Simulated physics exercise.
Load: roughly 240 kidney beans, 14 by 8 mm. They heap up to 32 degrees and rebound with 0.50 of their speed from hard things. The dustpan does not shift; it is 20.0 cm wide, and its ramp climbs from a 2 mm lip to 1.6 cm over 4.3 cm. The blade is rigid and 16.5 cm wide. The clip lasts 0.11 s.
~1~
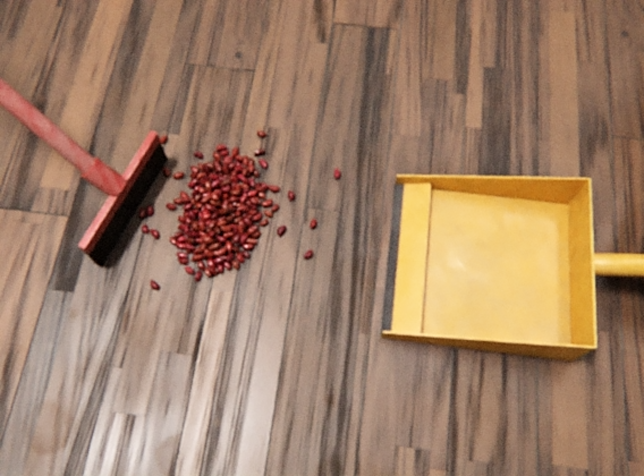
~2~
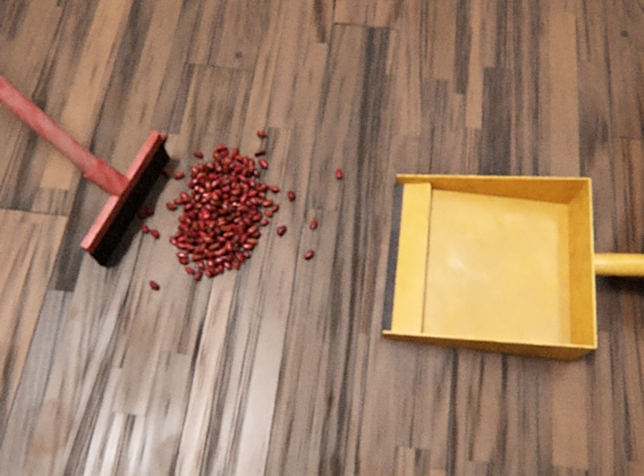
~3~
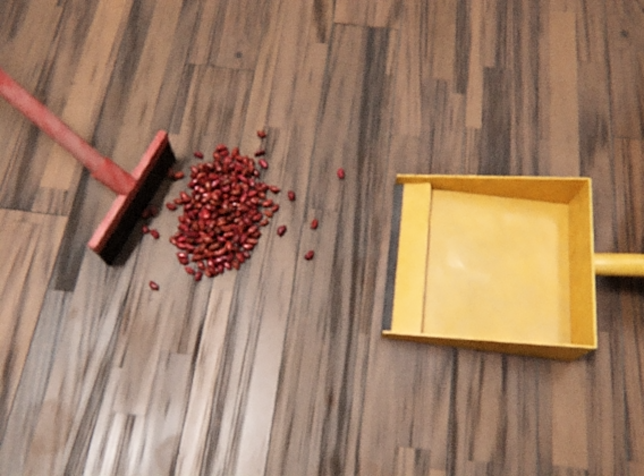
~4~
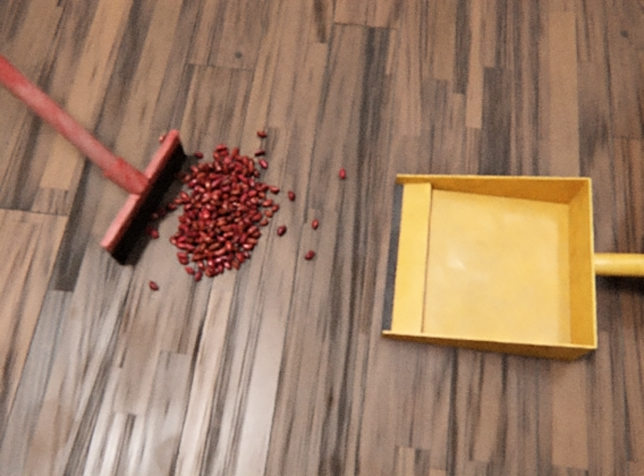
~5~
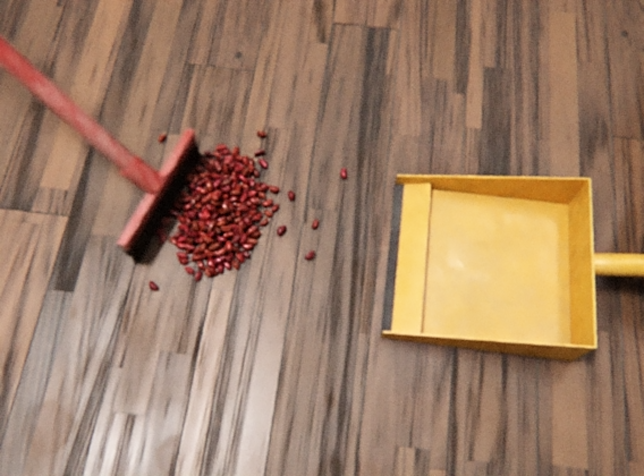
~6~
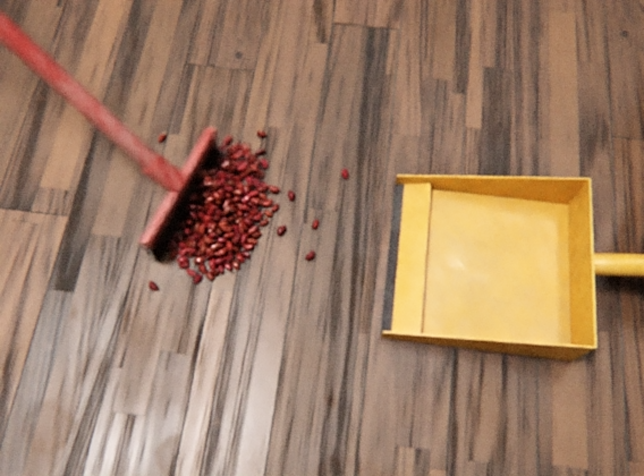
The clip opens on a loose pile of dark red kidney beans on a wood-plank floor, between a red broom-like tool at left and a yellow dustpan at right. The tool's blade slides slowly rightward, reaches the pile's left edge, then pushes into the beans, while the dustpan stays still.
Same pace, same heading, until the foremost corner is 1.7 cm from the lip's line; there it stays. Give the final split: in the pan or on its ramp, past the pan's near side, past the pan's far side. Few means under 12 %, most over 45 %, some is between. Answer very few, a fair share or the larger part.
Pan: A fair share, near side: A fair share, far side: A fair share.
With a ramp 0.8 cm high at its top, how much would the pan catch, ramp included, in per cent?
Then about 35 per cent.
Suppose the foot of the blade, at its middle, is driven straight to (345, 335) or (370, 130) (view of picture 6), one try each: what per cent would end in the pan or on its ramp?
Some 25 and 5 per cent.
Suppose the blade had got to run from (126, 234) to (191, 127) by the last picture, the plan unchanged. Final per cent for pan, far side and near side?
Pan 0, far 25, near 0.
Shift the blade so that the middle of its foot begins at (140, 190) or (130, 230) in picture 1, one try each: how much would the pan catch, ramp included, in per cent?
Some 25 and 35 per cent.
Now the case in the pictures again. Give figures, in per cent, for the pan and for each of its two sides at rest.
Pan 30; near side 15; far side 20.
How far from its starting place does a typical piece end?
Some 22 cm.
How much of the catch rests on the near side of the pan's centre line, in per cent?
About 30 per cent.
Then, 0.10 s after the last picture, middle of the blade 14 cm from the lip; 0 % over the lip, far side 15 %, near side 0 %.
Then, 0.17 s after the last picture, middle of the blade 6 cm from the lip; 0 % over the lip, far side 20 %, near side 10 %.
Then, 0.38 s after the last picture, middle of the blade 4 cm from the lip; 35 % over the lip, far side 20 %, near side 15 %.
In the end, pan 30 %, near side 15 %, far side 20 %, in front of the lip or behind the blade 35 %.
